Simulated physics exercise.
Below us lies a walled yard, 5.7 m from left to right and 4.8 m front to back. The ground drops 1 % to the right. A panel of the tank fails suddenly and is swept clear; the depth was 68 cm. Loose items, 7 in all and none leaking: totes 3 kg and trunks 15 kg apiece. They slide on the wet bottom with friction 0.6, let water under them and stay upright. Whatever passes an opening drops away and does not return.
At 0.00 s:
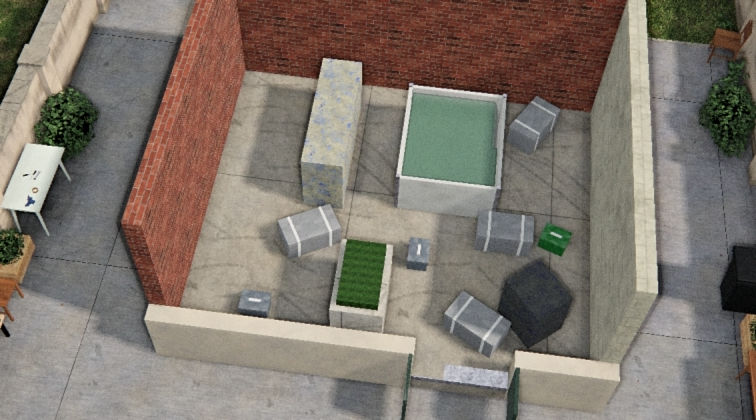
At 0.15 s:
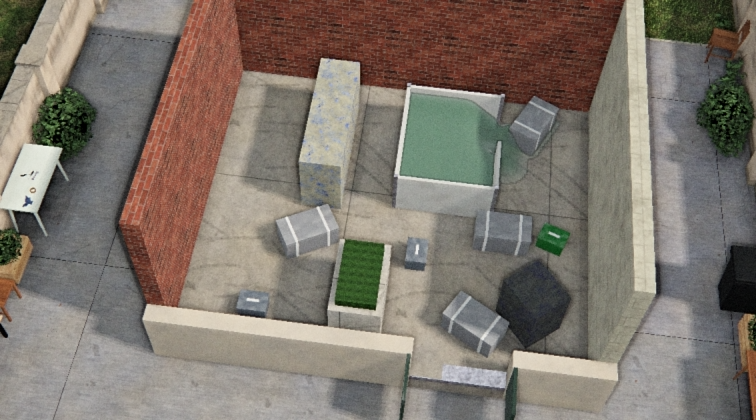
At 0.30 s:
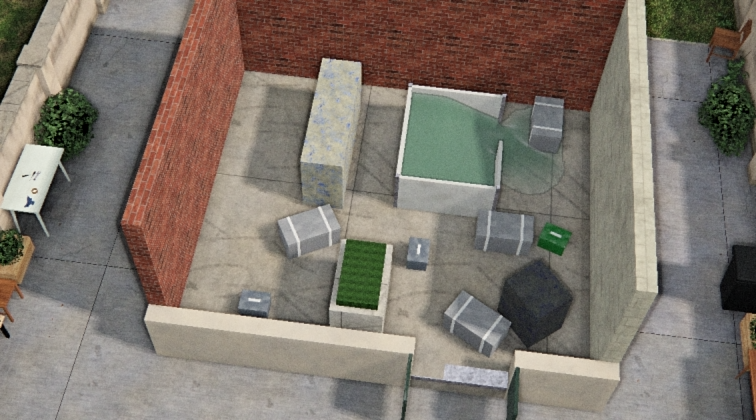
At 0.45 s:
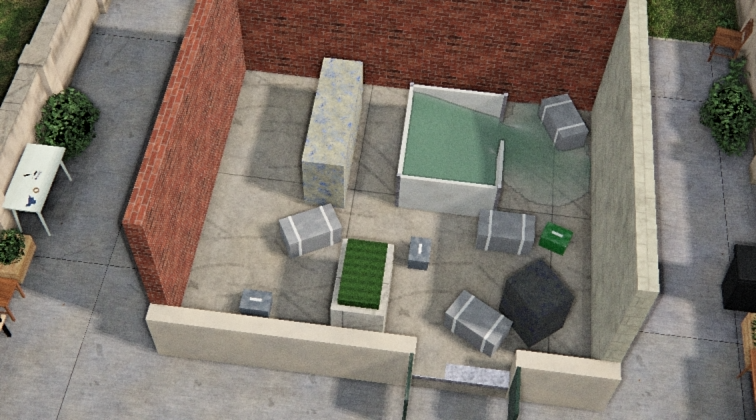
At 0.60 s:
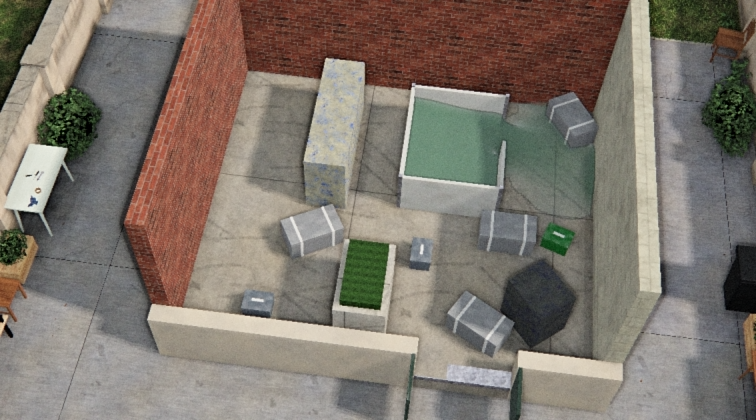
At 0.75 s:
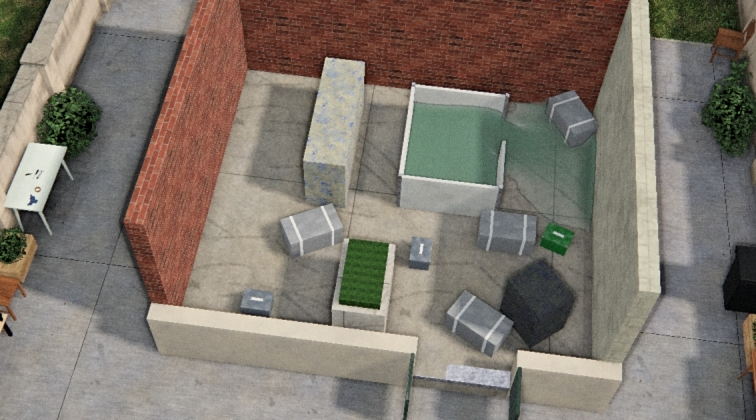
A walled yard with brick and pale walls is seen from high above, the view staying almost still. A white-sided tank of green water stands toward the back right, with a tall speckled block to its left, and grey strapped trunks, small totes, a grass-topped planter and a dark block around it. Water pours from the tank's right side, turns and shoves the nearest trunk rightward, and spreads to the right wall.
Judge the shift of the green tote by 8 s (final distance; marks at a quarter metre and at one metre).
The green tote gets carried off.
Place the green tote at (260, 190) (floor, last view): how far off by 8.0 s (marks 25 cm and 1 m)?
It travels far.
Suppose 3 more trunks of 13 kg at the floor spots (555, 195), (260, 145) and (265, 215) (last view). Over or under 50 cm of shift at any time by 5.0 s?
In that order: Over, short of it, under.
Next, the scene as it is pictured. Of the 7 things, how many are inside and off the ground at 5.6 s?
4 of them.
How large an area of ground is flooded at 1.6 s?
Some 7.0 m2.
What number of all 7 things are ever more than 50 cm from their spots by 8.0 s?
5 of them.
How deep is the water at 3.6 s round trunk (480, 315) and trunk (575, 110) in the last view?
About 6 and 22 cm.
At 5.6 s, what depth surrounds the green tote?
Roughly 4 cm.
After 1.6 s the green tote is near (542, 256), 0.5 m from its start, aground; 0 of 7 are out; 1 afloat.
After 3.6 s the green tote is near (427, 269), 2.0 m from its start, afloat; 0 of 7 are out; 2 afloat.
After 5.6 s the green tote is near (372, 227), 2.7 m from its start, afloat; 0 of 7 are out; 4 afloat.
After 8.0 s the green tote is near (350, 252), 3.0 m from its start, aground; 1 of 7 are out; 3 afloat.
